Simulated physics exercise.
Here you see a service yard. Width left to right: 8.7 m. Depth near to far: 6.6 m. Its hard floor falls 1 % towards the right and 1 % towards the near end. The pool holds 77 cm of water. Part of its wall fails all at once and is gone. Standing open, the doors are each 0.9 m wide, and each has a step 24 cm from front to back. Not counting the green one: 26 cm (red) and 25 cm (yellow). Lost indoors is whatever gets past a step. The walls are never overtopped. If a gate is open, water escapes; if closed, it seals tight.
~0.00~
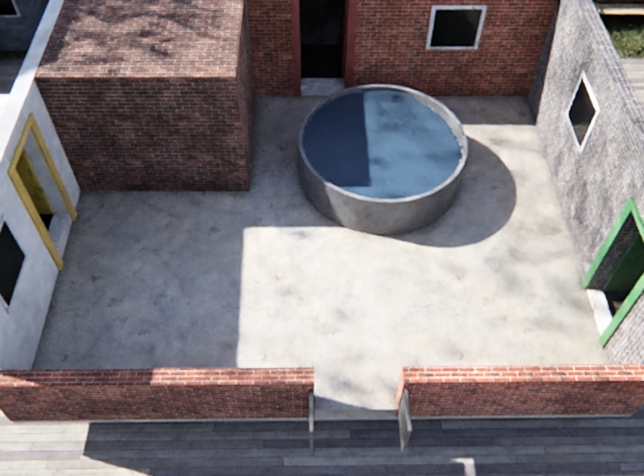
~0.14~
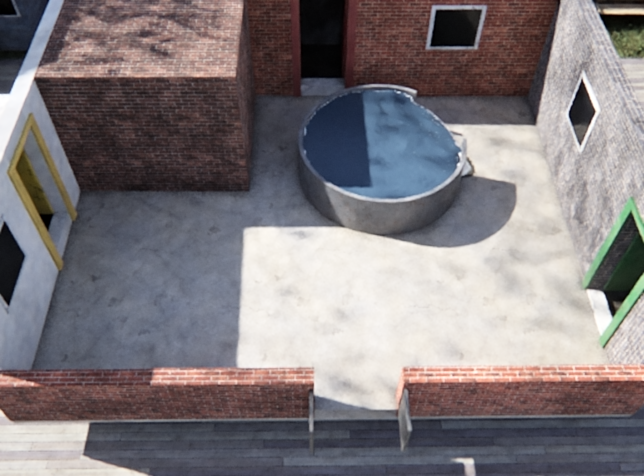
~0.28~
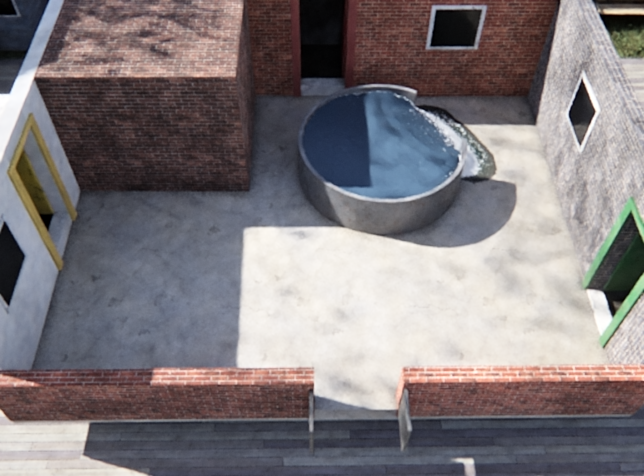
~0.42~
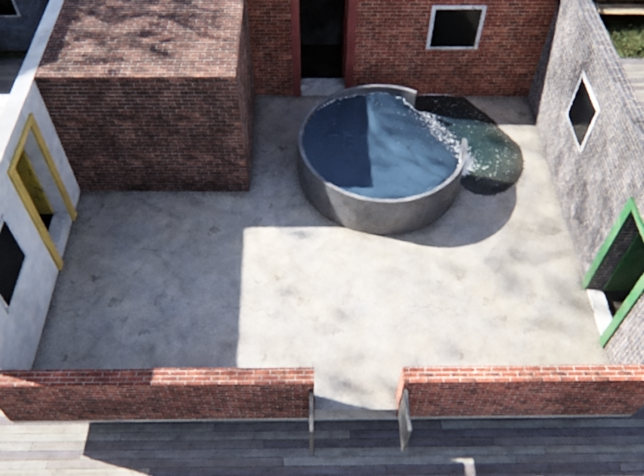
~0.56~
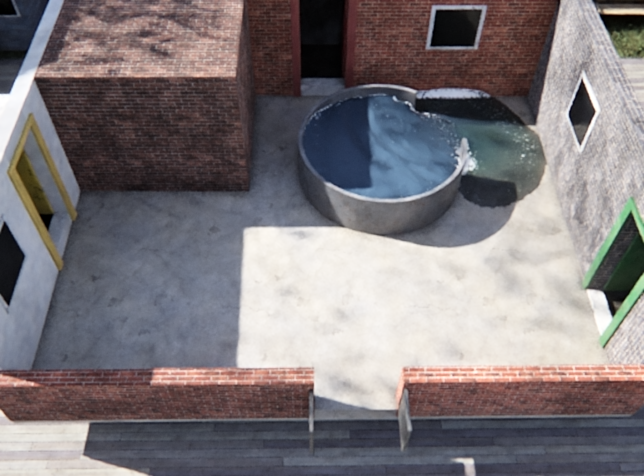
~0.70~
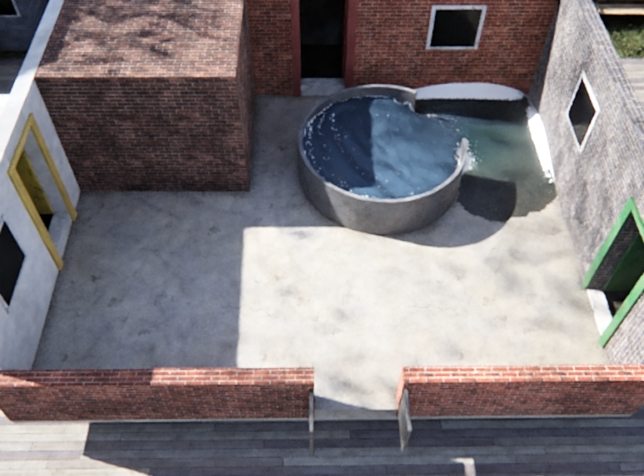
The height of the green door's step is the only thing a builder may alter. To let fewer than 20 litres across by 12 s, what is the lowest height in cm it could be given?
The lowest such height is close to 16 cm.
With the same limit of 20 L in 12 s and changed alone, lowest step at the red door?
For the red door, about 6.5 cm.
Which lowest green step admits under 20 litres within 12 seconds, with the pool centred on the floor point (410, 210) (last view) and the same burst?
About 11.5 centimetres.
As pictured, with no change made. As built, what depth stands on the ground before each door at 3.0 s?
Red door 6 cm, yellow door 0 cm, green door 7 cm.
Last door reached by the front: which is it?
The yellow door.
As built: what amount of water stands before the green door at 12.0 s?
Some 15.0 centimetres.
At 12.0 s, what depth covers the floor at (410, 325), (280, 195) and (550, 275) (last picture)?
Roughly 6, 11 and 7 cm, in turn.
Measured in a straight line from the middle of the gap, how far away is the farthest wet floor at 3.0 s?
About 5.6 m.
After 1.4 s water covers 15 % of the floor, deepest (70 cm) near (528, 106); it has not reached the green door.
After 3.0 s water covers 40 % of the floor, deepest (46 cm) near (528, 106); 7 cm at the green door, 0 litres in over its 5 cm step.
After 12.0 s water covers 100 % of the floor, deepest (17 cm) near (615, 392); 15 cm at the green door, 214 litres in over its 5 cm step.
At the green door as built, the water arrived by 2.0 s and peaked near 17 cm at 10.8 s.
Run again over the same 12 s with other heights there, 46 litres in over 13.5 cm, 9 litres over 18 cm. The limit of 20 litres is kept from about 16 cm up.
